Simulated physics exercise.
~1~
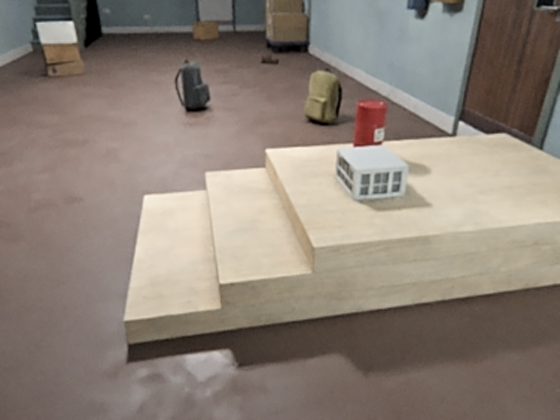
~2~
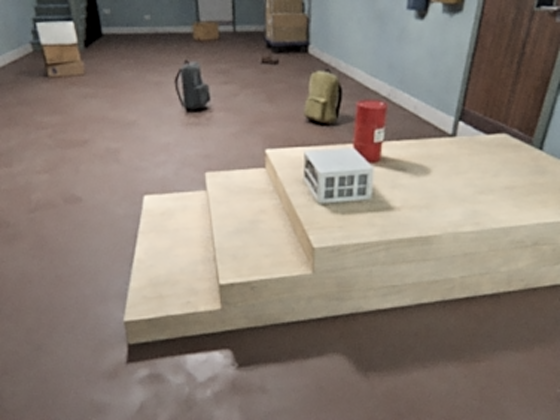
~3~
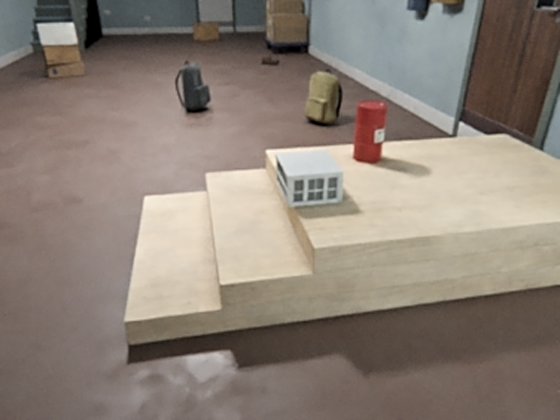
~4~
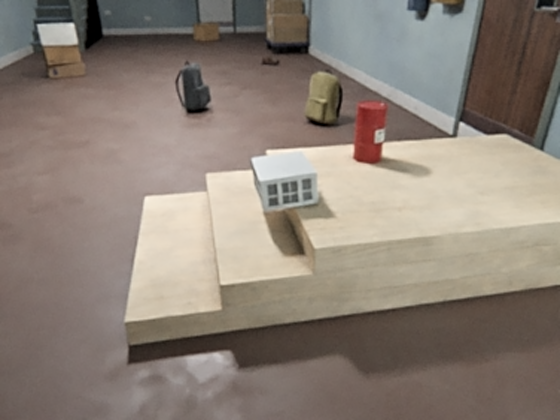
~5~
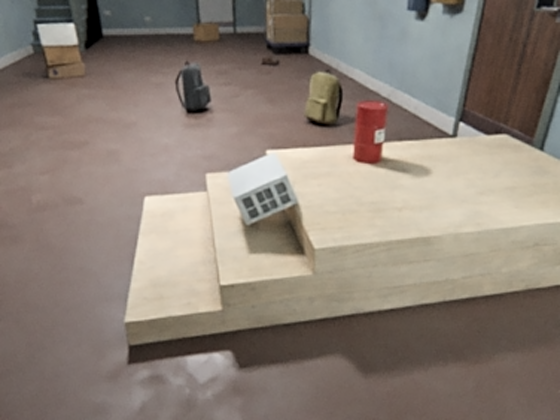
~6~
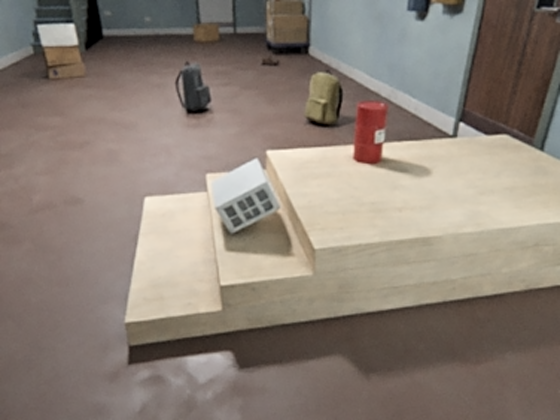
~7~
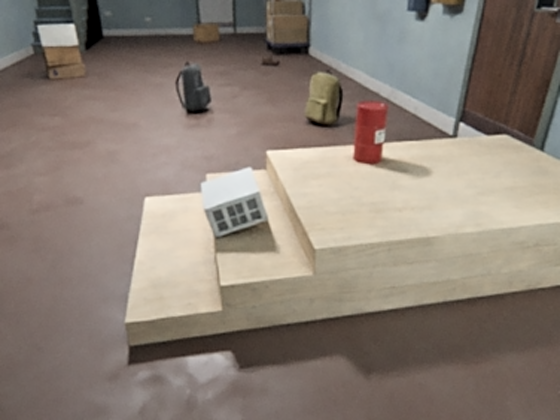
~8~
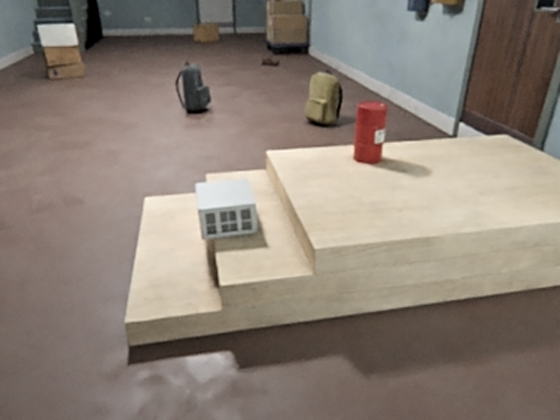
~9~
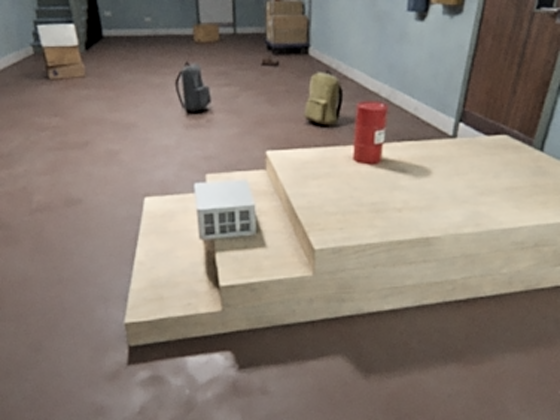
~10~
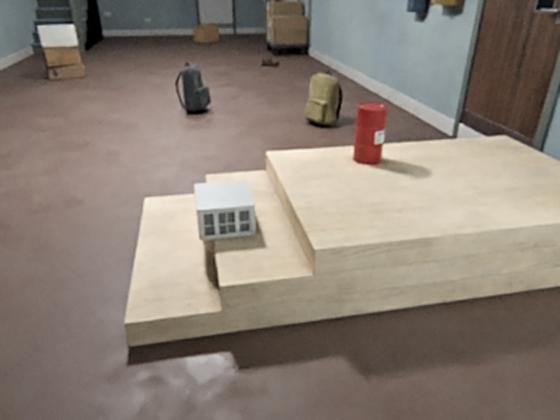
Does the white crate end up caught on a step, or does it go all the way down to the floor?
It ends up caught on a step. It tips off the top level, comes to rest by the edge of the step below, and never reaches the floor.
